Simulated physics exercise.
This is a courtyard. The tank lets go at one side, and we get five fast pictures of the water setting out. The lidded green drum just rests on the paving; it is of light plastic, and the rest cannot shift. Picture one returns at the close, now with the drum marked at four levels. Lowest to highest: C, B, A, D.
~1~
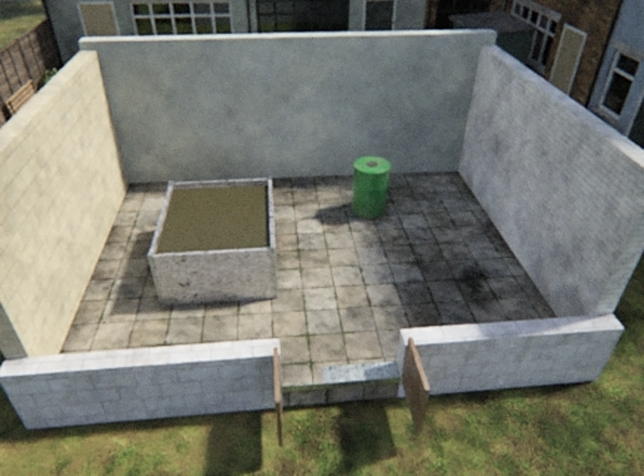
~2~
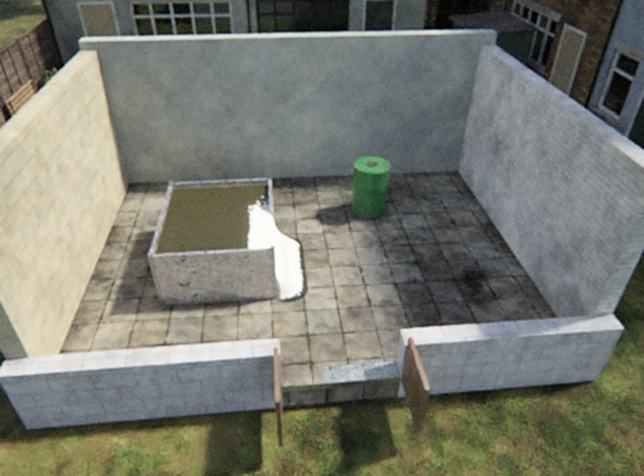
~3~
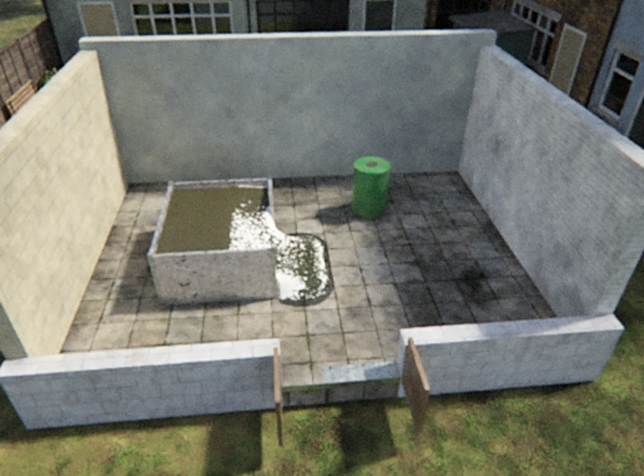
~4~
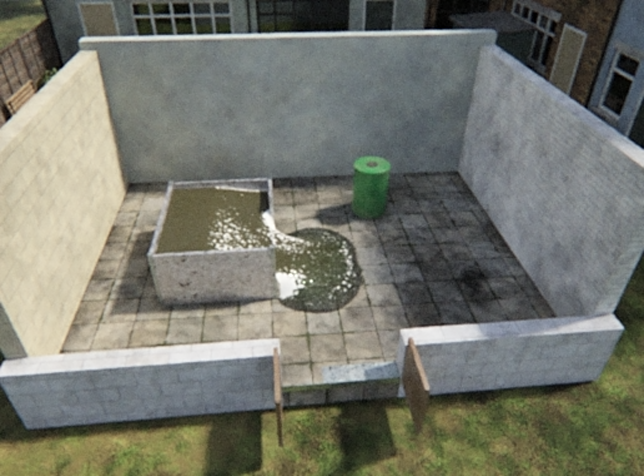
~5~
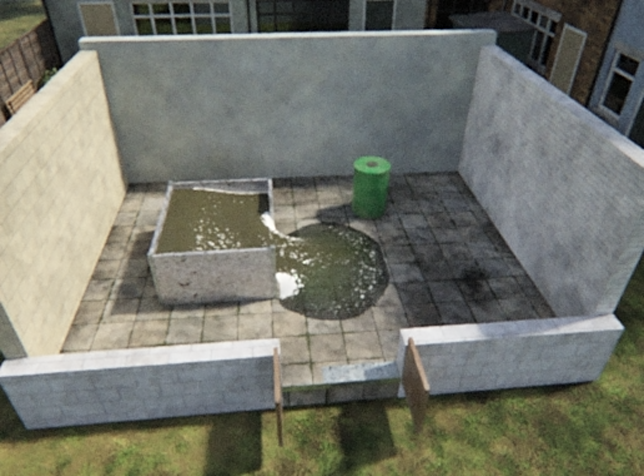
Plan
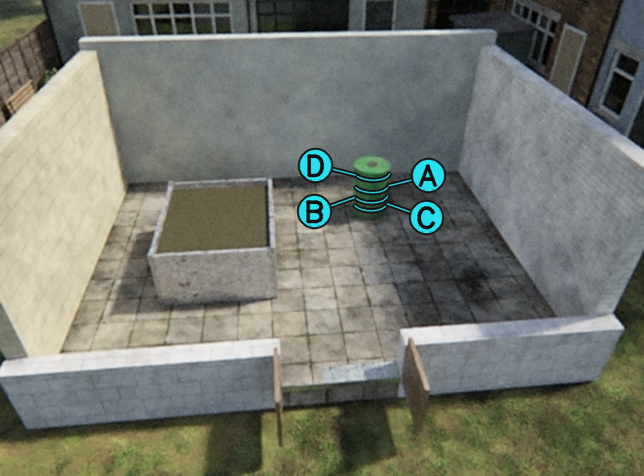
Murky water spilling over the right side of a concrete tank and spreading in a rounded pool across a walled paved courtyard.
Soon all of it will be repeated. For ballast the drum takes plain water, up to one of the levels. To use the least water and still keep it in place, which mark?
That is line C.
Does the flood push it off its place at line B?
No, that is safe.
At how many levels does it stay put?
All of them.
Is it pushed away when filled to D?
No.
In cyan, A at (374, 192); B at (373, 202); C at (372, 210); D at (375, 180); from the bottom up C, B, A, D.
Choosing A, it does not move.
Choosing B, it does not move.
Choosing C, it does not move.
Choosing D, it does not move.
